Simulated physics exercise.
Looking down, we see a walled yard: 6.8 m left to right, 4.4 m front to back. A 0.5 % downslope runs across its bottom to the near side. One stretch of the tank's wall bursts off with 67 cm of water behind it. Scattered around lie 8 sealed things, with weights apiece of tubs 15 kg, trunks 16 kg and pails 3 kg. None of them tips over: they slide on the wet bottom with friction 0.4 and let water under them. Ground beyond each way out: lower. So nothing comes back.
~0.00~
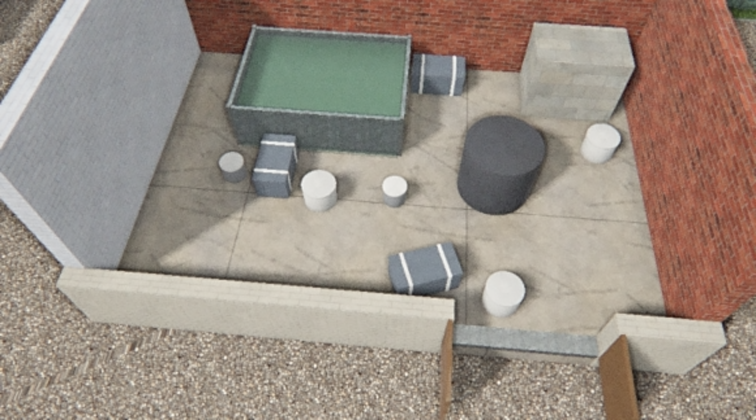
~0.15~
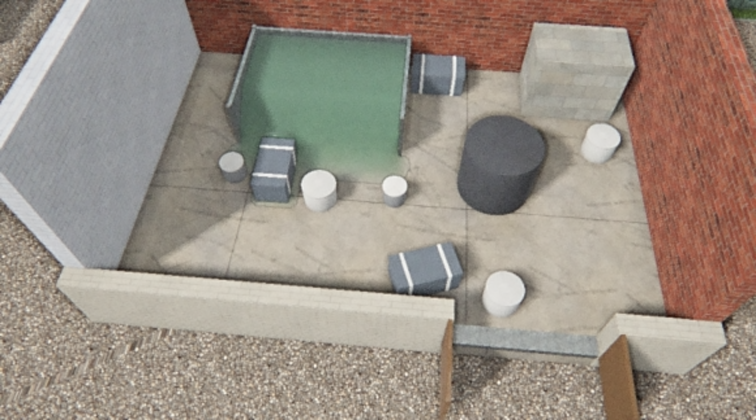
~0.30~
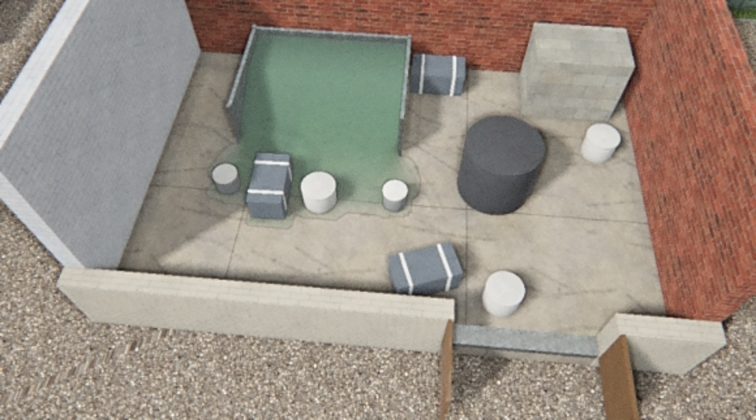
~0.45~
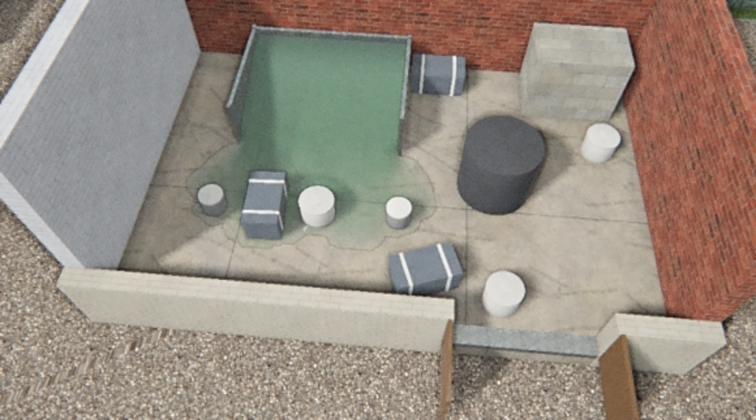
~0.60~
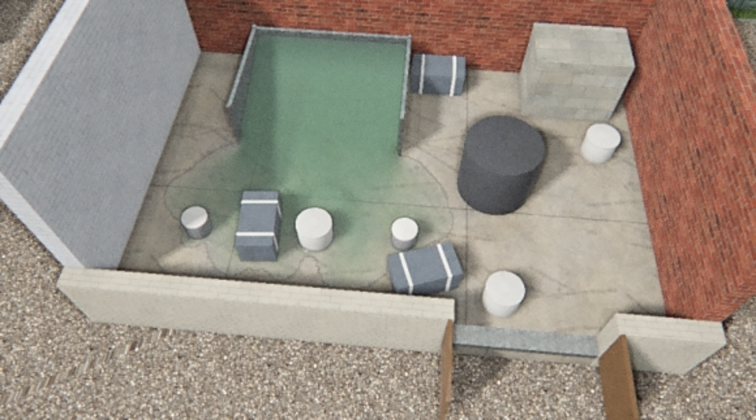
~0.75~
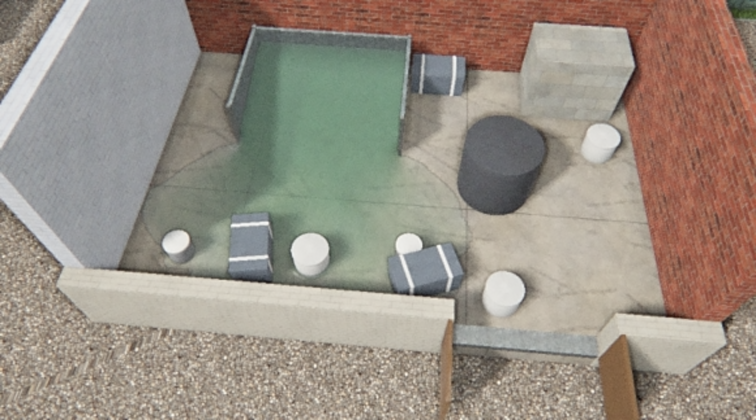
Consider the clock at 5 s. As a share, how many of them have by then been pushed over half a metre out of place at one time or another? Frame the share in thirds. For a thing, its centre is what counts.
The share is in the top band.
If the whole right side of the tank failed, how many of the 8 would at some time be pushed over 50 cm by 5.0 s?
In that case the number is 5.
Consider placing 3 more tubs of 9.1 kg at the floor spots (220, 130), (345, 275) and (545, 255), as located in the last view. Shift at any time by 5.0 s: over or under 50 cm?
The first comes out beyond the limit, the second beyond the limit, the third beyond the limit.
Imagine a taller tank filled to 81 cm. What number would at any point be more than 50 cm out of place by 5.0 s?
It would come to 7 of them.
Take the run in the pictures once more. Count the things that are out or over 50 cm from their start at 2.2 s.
Count: 6.
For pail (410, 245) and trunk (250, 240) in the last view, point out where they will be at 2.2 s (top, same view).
I'd say close to (524, 257) and close to (196, 219).
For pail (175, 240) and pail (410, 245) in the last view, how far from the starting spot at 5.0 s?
250 cm and 350 cm.
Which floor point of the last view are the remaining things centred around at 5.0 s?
The centre is close to (447, 134).
After 1.1 s 4 of 8 are over 50 cm from their spots; 4 afloat.
After 2.2 s 6 of 8 are over 50 cm from their spots; 4 afloat.
After 3.5 s 6 of 8 are over 50 cm from their spots; 4 afloat.
After 5.0 s 6 of 8 are over 50 cm from their spots, and 6 have been at some point; 4 afloat.
